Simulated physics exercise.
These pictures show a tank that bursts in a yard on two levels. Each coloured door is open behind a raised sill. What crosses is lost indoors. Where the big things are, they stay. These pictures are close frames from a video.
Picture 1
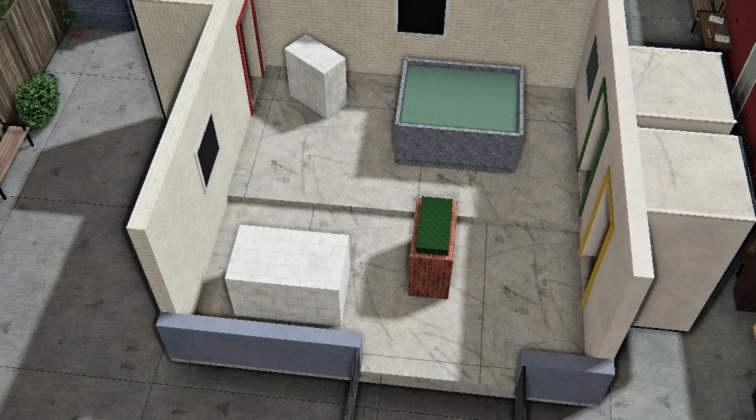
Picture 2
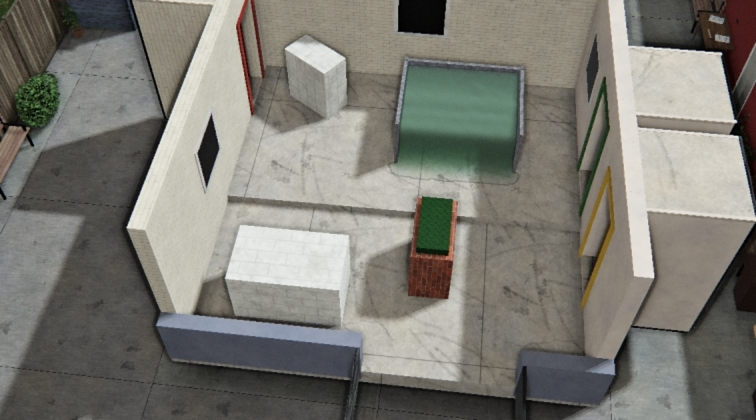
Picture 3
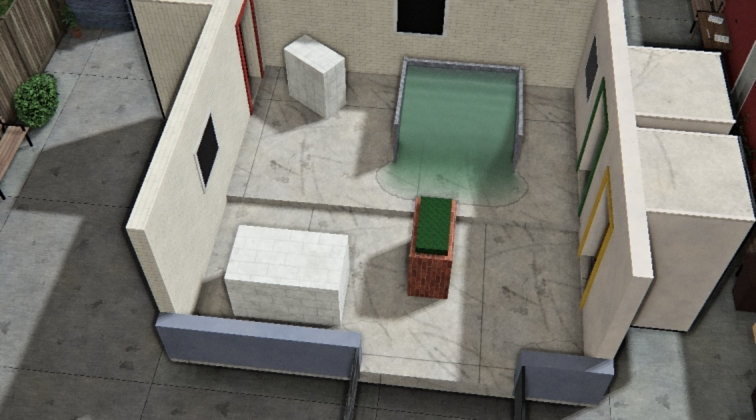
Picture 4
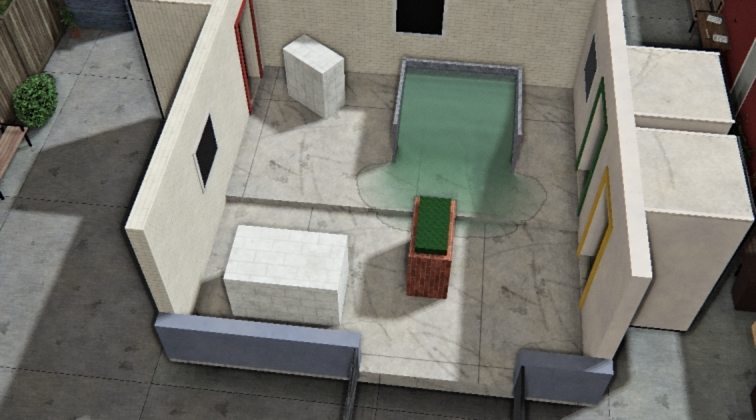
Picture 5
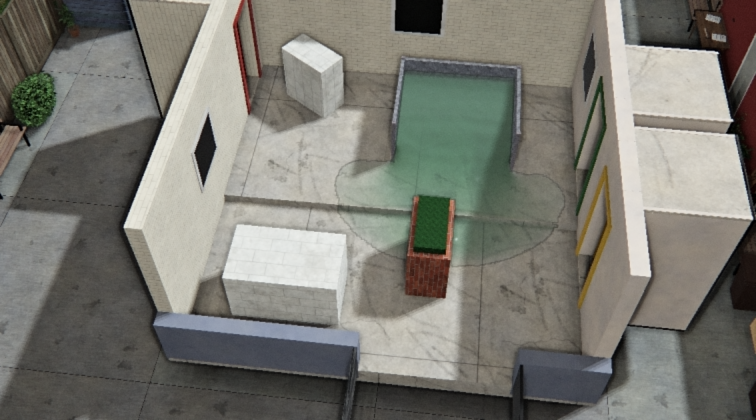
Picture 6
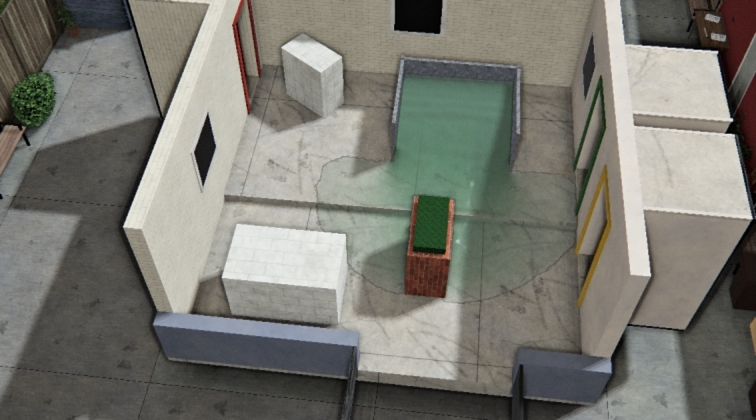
To begin with, an open stone tank of green water stands whole and still at the back of a walled yard. Its front then gives way, and water pours out across the floor in a widening fan, running around the brick planter and thinning over the lower level between the side walls.
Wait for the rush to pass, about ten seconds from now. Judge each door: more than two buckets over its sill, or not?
As I see it, the green door respects the limit; the yellow door breaks the limit; the red door respects the limit.
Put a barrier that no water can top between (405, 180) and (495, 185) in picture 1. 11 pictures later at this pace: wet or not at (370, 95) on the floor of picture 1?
Result: Parched.
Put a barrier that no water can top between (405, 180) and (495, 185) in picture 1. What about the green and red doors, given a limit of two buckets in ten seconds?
Reading it off, the green door comes in higher and the red door comes in lower.
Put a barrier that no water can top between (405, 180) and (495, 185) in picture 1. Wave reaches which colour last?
I'd pick the door marked red.
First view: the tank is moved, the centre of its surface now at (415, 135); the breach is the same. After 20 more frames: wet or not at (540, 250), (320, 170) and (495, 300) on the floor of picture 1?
Soaked, soaked, soaked.
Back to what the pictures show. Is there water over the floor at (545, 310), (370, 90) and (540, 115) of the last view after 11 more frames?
Point by point: Inundated, not yet wet, not yet wet.
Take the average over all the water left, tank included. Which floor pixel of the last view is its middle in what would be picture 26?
I reckon somewhere around (399, 247).
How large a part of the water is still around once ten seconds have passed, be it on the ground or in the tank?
Result: Close to 56 %.
A moment on, water covers 45 % of the floor; the green door wet at the sill, nothing in, the yellow door under two buckets in, the red door not reached.
Next, water covers 55 % of the floor; the green door wet at the sill, nothing in, the yellow door under two buckets in, the red door not reached.
Then, water covers 65 % of the floor; the green door wet at the sill, nothing in, the yellow door over two buckets in, the red door wet at the sill, nothing in.
Later, water covers 65 % of the floor; the green door wet at the sill, nothing in, the yellow door far over two buckets in, the red door wet at the sill, nothing in.
In the end, water covers 70 % of the floor; the green door wet at the sill, nothing in, the yellow door far over two buckets in, the red door wet at the sill, nothing in.
